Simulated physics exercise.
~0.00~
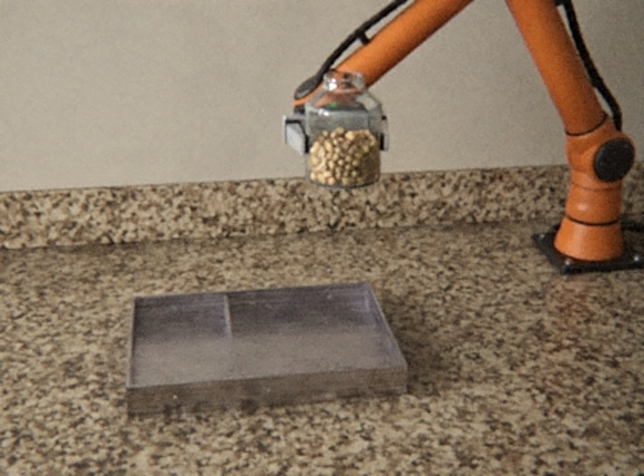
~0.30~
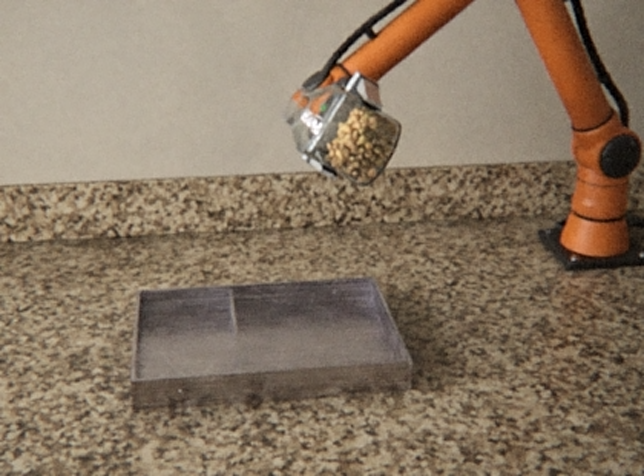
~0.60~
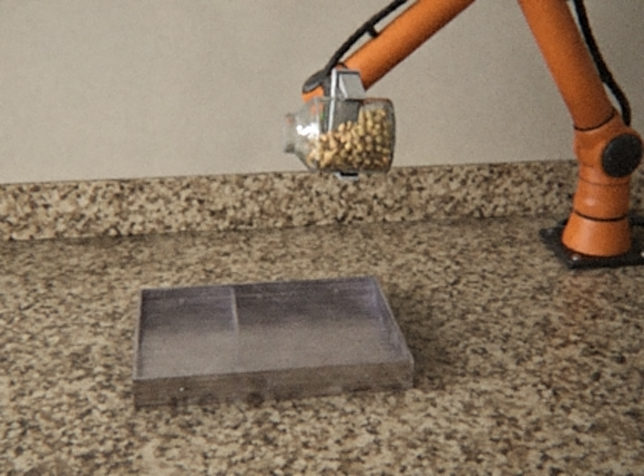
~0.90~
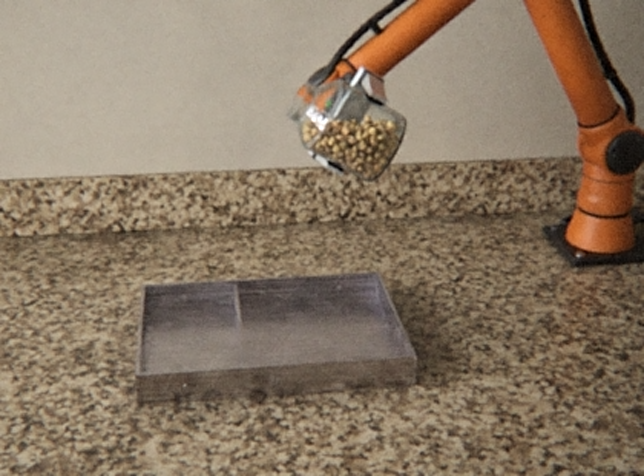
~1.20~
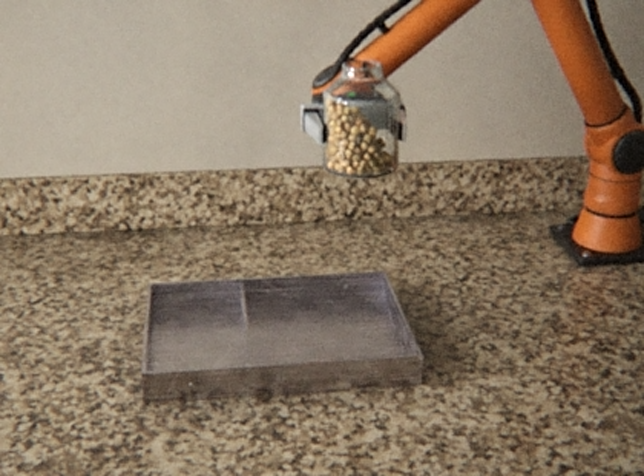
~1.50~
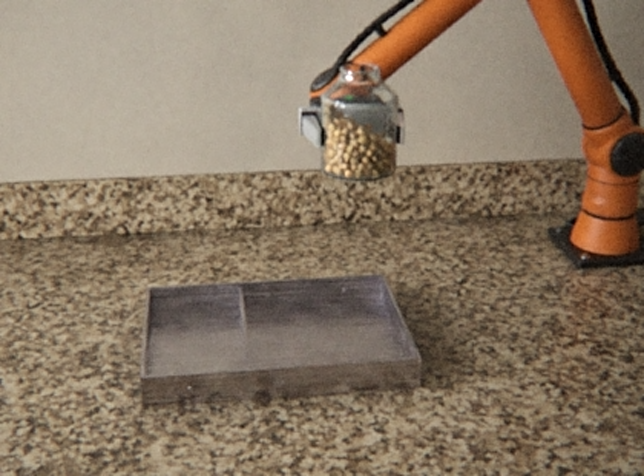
In this clip, an orange robot arm holds a clear jar partly filled with dried chickpeas above a divided grey tray on a speckled counter, tips it left onto its side, then turns it back upright with the chickpeas still inside and the tray empty.
